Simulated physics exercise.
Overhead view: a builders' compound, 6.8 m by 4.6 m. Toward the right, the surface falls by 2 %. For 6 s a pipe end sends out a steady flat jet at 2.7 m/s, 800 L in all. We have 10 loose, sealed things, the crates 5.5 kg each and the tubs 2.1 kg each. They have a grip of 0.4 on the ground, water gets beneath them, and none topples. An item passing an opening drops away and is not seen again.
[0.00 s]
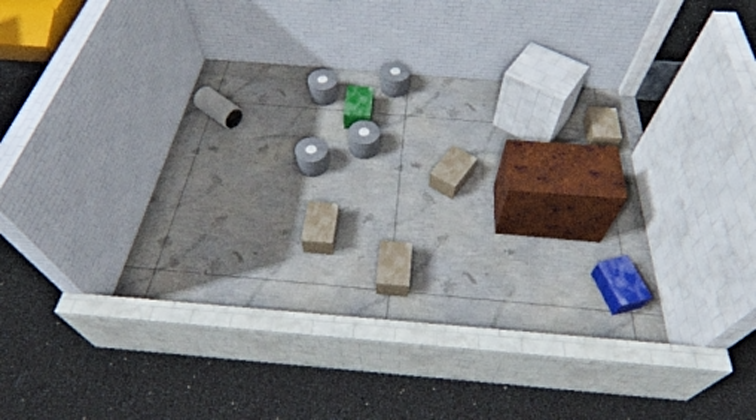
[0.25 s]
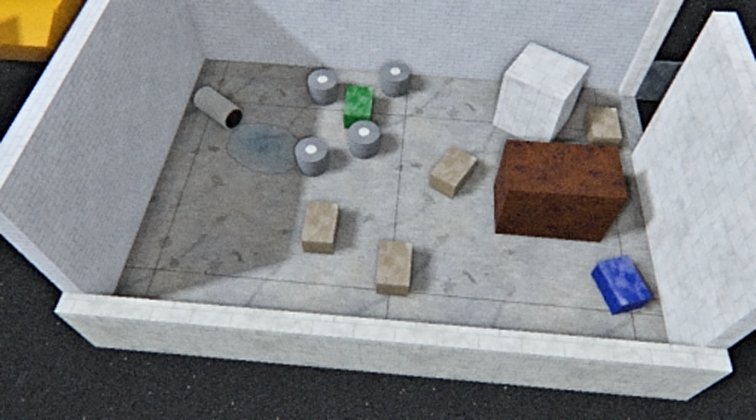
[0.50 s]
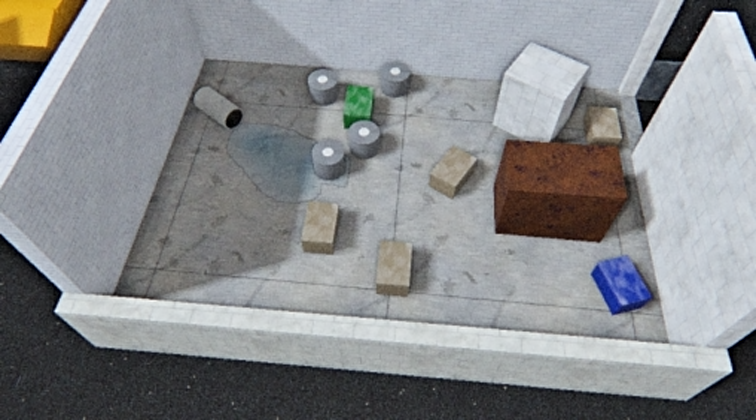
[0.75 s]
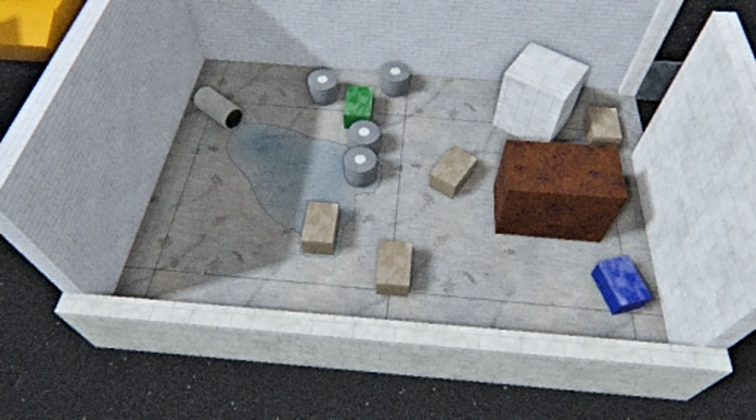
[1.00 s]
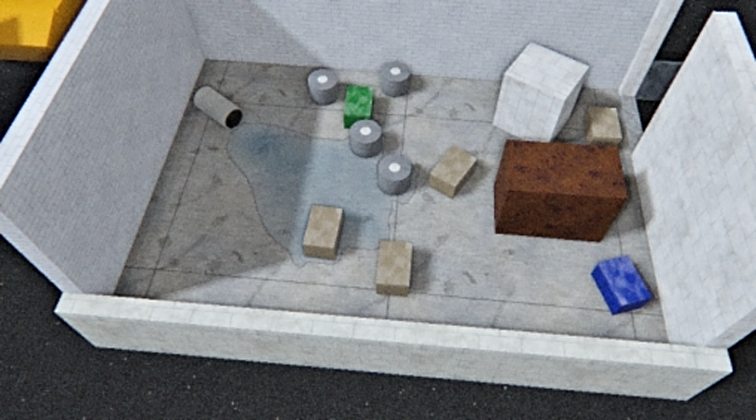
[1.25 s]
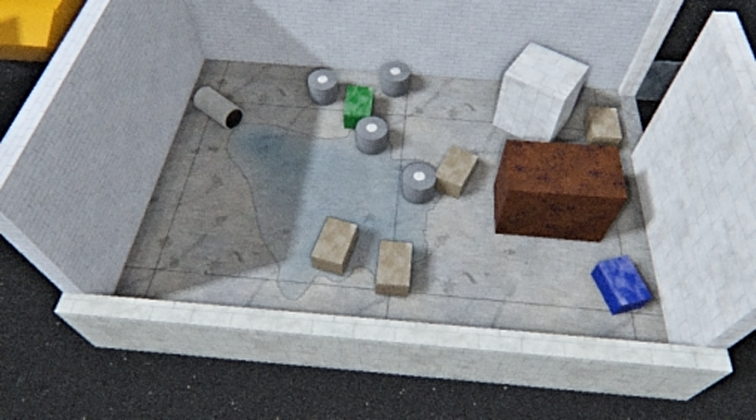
Water spreads from a pipe across the floor, pushing a gray tub right toward a tan crate.
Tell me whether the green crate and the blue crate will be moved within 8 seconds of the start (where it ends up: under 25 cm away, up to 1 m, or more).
As for the green crate, it stays virtually put, and the blue crate finishes far off.
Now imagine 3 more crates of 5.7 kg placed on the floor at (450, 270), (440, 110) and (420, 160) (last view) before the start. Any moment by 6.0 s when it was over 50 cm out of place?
Order as asked - goes beyond, stays inside, goes beyond.
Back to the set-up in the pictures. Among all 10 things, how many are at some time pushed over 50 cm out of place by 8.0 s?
Answer: 6.
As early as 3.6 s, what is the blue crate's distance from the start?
I'd guess some 30 cm by then.
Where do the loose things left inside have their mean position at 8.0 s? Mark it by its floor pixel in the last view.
About (491, 133).
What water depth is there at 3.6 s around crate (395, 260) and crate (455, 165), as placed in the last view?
I'd estimate 7 cm for the first and 3 cm for the second.
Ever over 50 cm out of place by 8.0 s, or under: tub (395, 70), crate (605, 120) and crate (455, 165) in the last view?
Item one below the mark, item two above the mark, item three above the mark.
After 1.8 s the green crate is near (358, 100), 0.0 m from its start, aground; the blue crate is near (624, 279), 0.0 m from its start, aground; 0 of 10 are out; 1 afloat.
After 3.6 s the green crate is near (358, 100), 0.0 m from its start, aground; the blue crate is near (651, 276), 0.3 m from its start, aground; 0 of 10 are out; 3 afloat.
After 5.6 s the green crate is near (358, 100), 0.0 m from its start, aground; the blue crate is near (625, 177), 1.6 m from its start, afloat; 0 of 10 are out; 4 afloat.
After 8.0 s the green crate is near (358, 100), 0.0 m from its start, aground; the blue crate has gone out; 1 of 10 are out; 5 afloat.
